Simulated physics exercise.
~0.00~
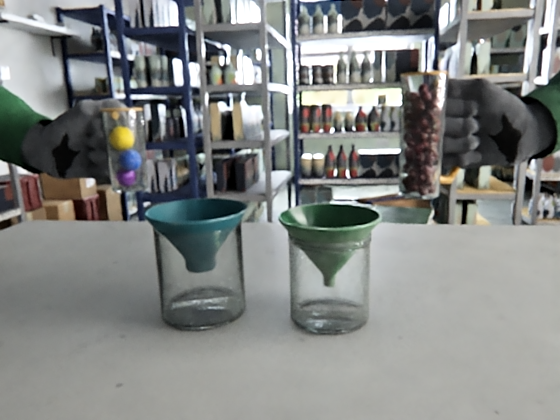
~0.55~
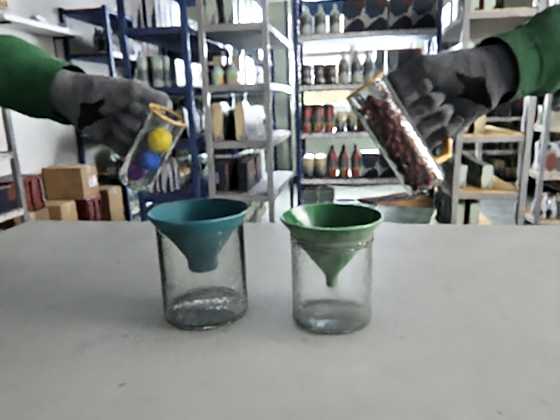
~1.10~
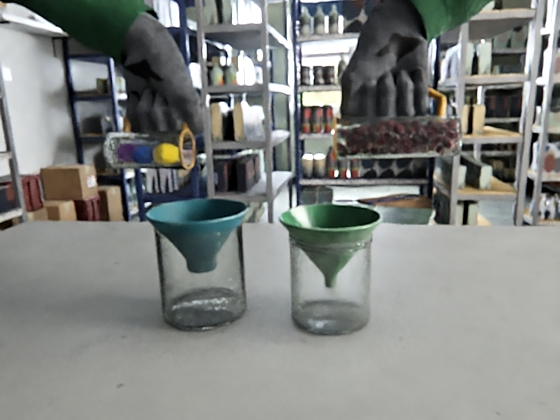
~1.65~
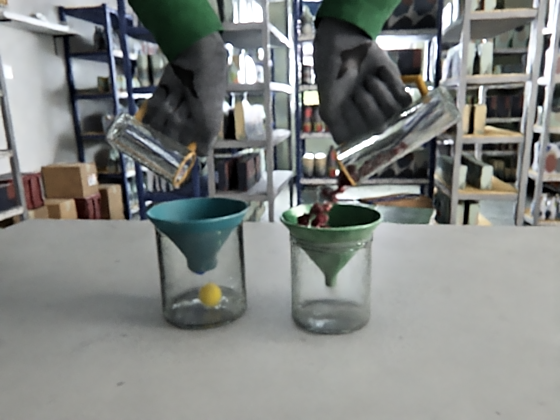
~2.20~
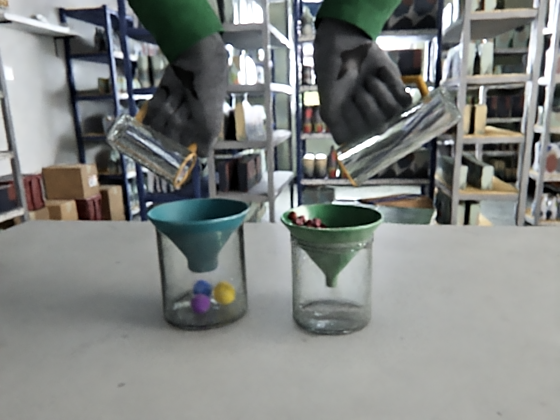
The video shows gloved hands tipping two clear cups over funnels set in glass jars; the colourful balls from the left cup drop through the teal funnel into its jar, while the small dark red pieces from the right cup pile up and stay stuck in the green funnel.
